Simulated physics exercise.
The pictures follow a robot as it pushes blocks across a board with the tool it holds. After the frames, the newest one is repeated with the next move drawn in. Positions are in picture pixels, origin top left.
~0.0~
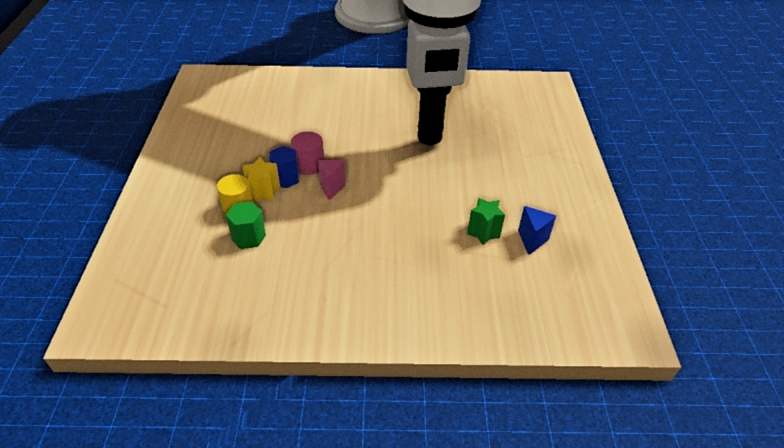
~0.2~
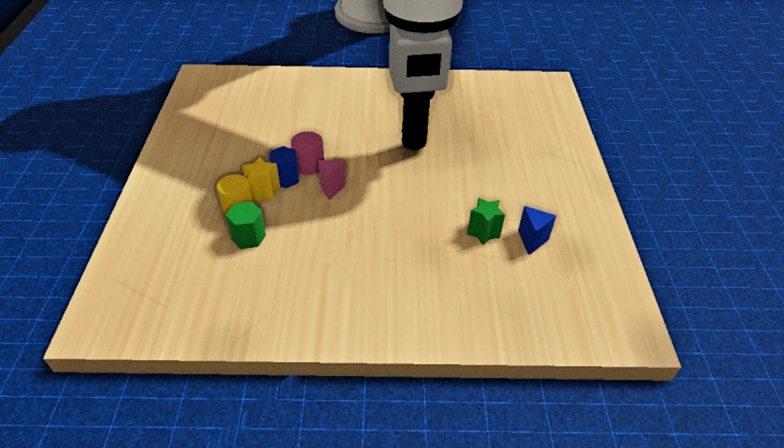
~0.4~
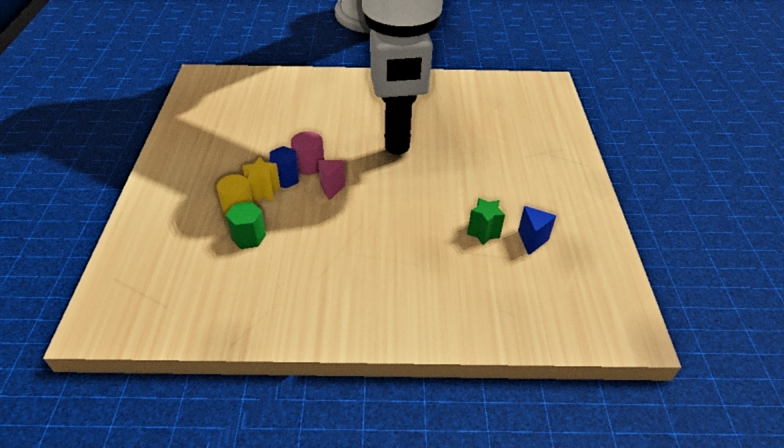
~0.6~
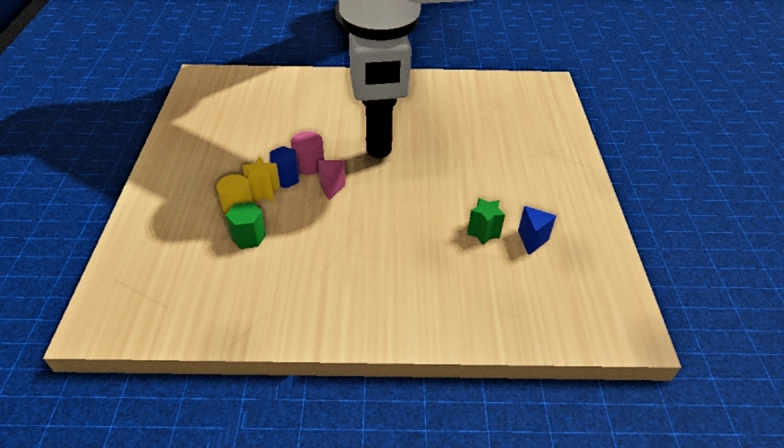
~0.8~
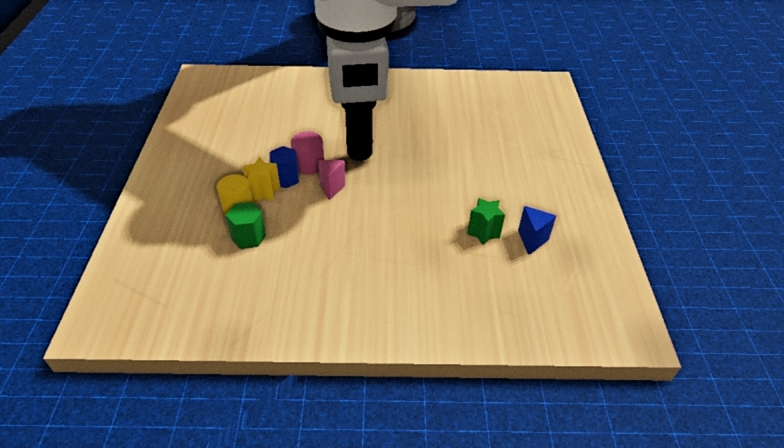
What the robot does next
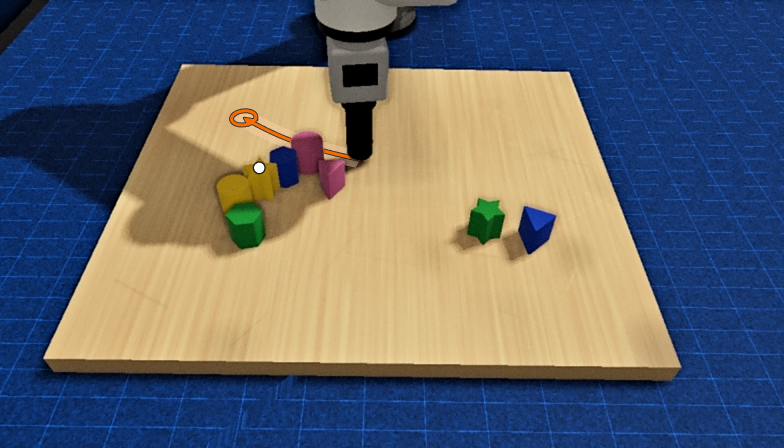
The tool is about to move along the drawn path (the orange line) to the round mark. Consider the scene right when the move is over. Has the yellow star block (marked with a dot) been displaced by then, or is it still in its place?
It's unmoved.
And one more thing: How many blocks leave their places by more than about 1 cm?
I count one.
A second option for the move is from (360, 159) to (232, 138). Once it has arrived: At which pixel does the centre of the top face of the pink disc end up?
Expect it around (281, 141).
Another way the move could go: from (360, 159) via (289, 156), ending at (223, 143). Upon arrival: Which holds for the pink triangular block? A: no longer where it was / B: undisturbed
The answer is B.
The drawn path runs from (360, 159) over (316, 149) and (277, 135) to (244, 118); the dot is on the yellow star block.
What follows on the original path. One third of the way, tool (315, 142); blue hexagon (281, 157); pink disc (297, 140).
Two thirds of the way, tool (275, 128); blue hexagon (281, 157); pink disc (293, 139).
At the end, tool (243, 112); yellow star block not moved; blue hexagon (281, 157); pink disc (293, 139).
